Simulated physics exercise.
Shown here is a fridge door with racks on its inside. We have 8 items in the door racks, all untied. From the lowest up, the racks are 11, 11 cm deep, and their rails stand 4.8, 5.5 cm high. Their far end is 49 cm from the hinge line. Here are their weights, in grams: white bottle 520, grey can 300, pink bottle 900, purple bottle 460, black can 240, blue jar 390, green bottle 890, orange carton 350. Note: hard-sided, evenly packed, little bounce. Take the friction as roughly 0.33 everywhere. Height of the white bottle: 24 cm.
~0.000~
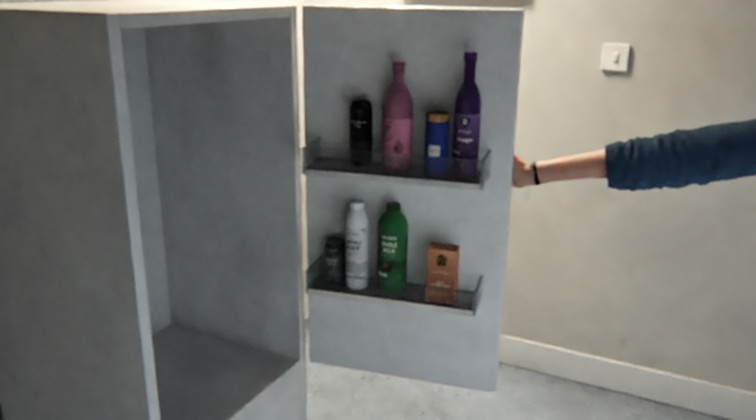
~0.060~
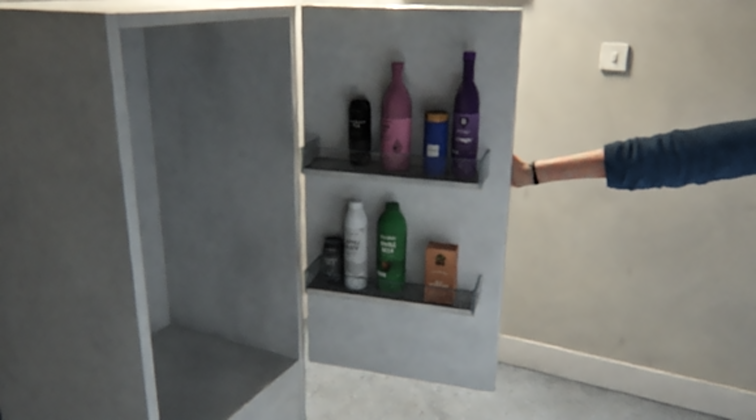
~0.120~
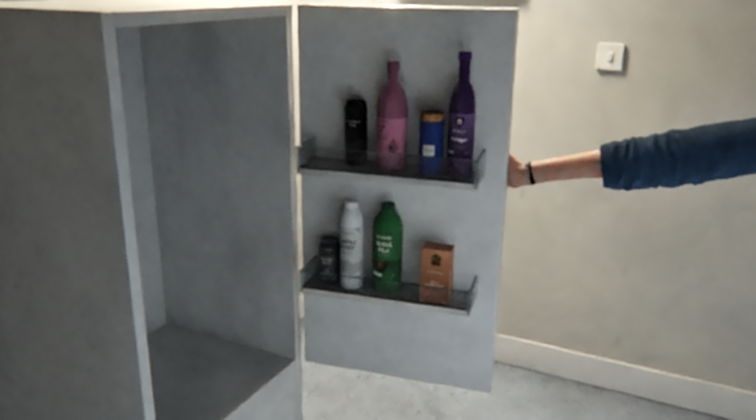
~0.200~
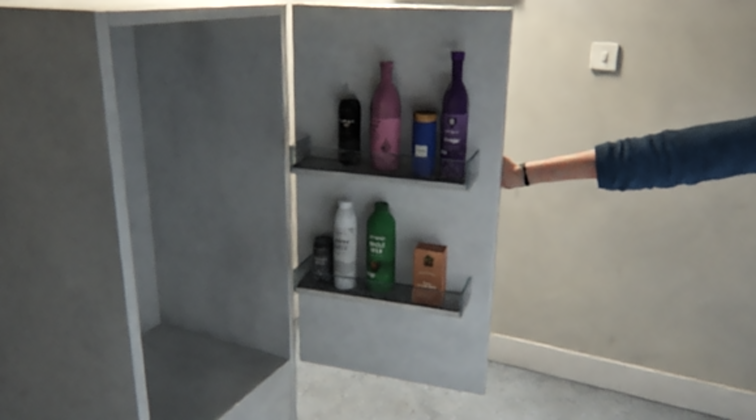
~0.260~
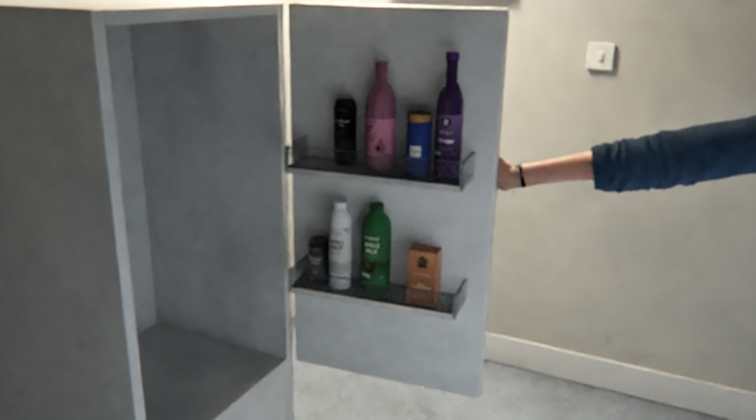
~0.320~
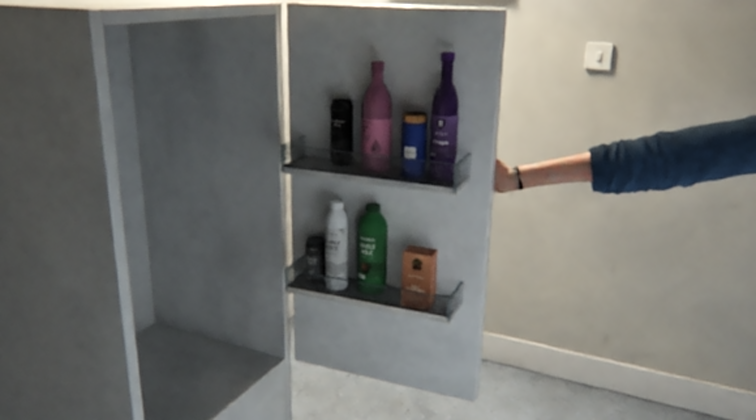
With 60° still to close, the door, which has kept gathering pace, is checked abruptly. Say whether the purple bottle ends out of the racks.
It gets out.
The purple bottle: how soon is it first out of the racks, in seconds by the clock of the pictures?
Answer: Near 0.9 s.
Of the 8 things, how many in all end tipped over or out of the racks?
1.
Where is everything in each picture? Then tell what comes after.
In the first frame, door 100° open; purple bottle (468, 116); white bottle (357, 245).
In the second frame, door 100° open; pink bottle (397, 116); black can (360, 133).
In the third frame, door 99° open; blue jar (431, 143); green bottle (388, 246).
In the fourth frame, door 98° open; orange carton (430, 274); white bottle (345, 244).
In the fifth frame, door 96° open; grey can (319, 260); pink bottle (381, 116).
In the sixth frame, door 93° open; purple bottle (445, 117); black can (342, 133).
Around 1.02 s, door 60° open; purple bottle now out of the racks; orange carton at 5° to upright; pink bottle shifted 2 cm.
Around 1.52 s, door 60° open; green bottle shifted 3 cm; pink bottle shifted 3 cm; blue jar shifted 2 cm.
Finally (2.0 s), out of the racks, purple bottle; the other 7 still in place (within 5 cm).
